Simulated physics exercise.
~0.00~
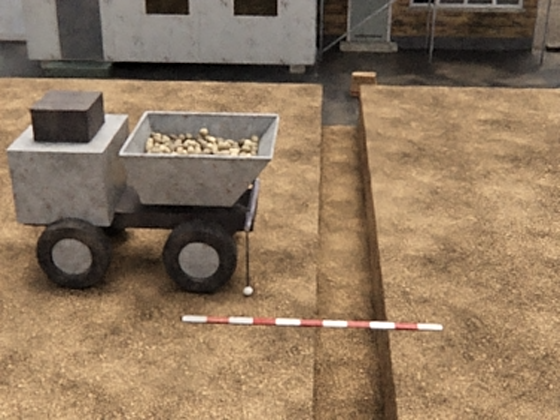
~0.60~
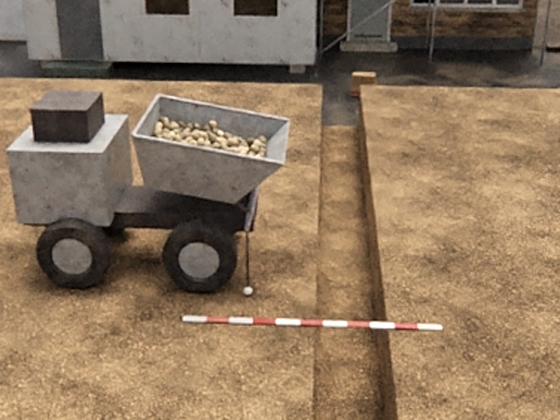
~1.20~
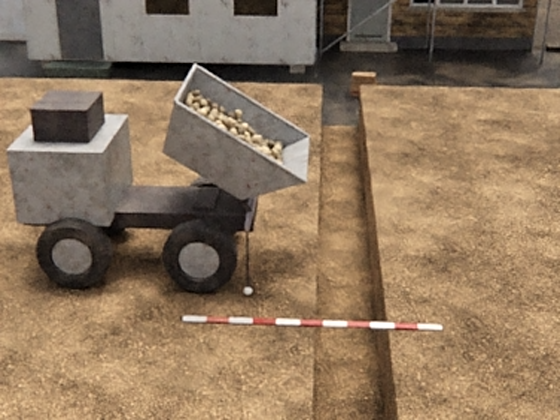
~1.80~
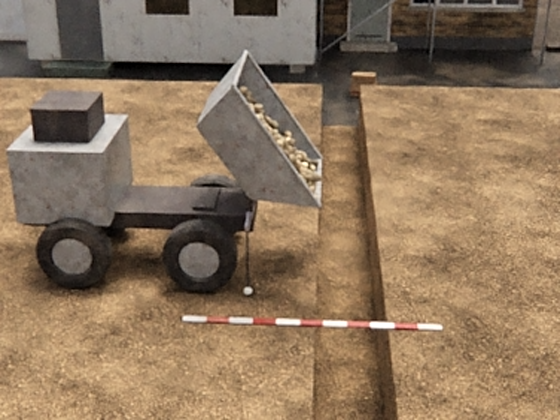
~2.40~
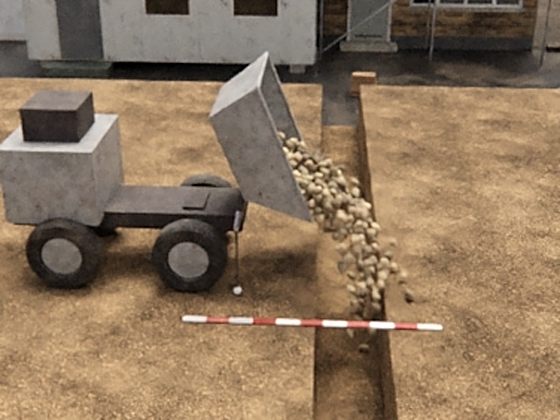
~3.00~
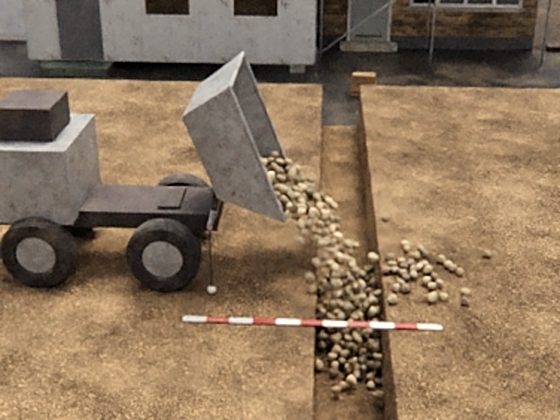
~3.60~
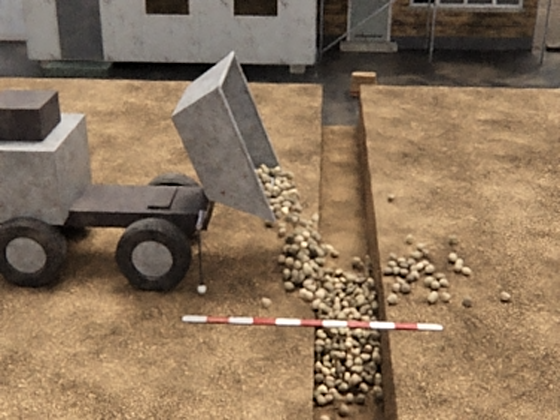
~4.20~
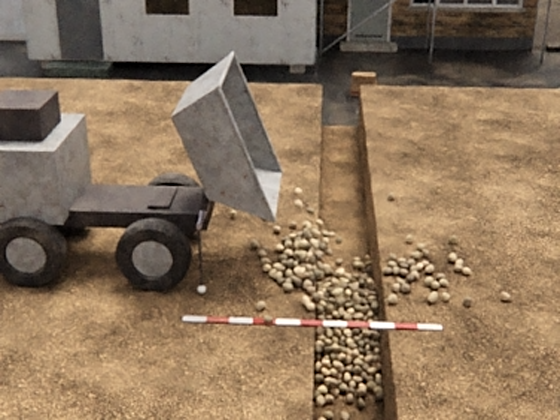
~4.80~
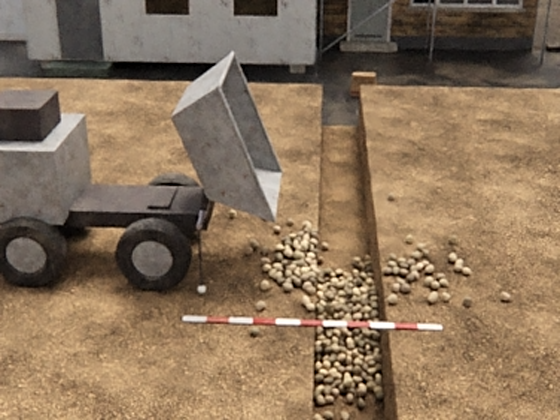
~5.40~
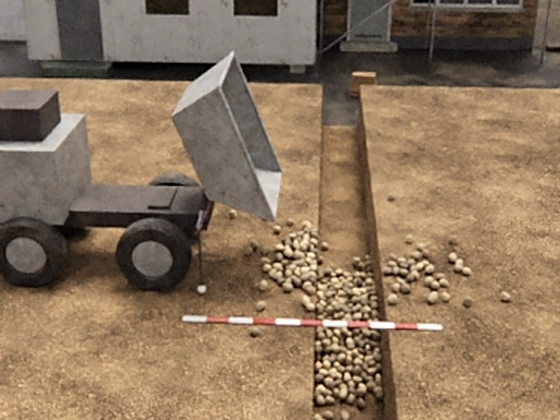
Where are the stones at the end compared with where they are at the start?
At the start the stones sit together in the dumper's level skip, left of the trench. By the end they lie lower and further right, mostly in the trench with some scattered on the ground on both sides.
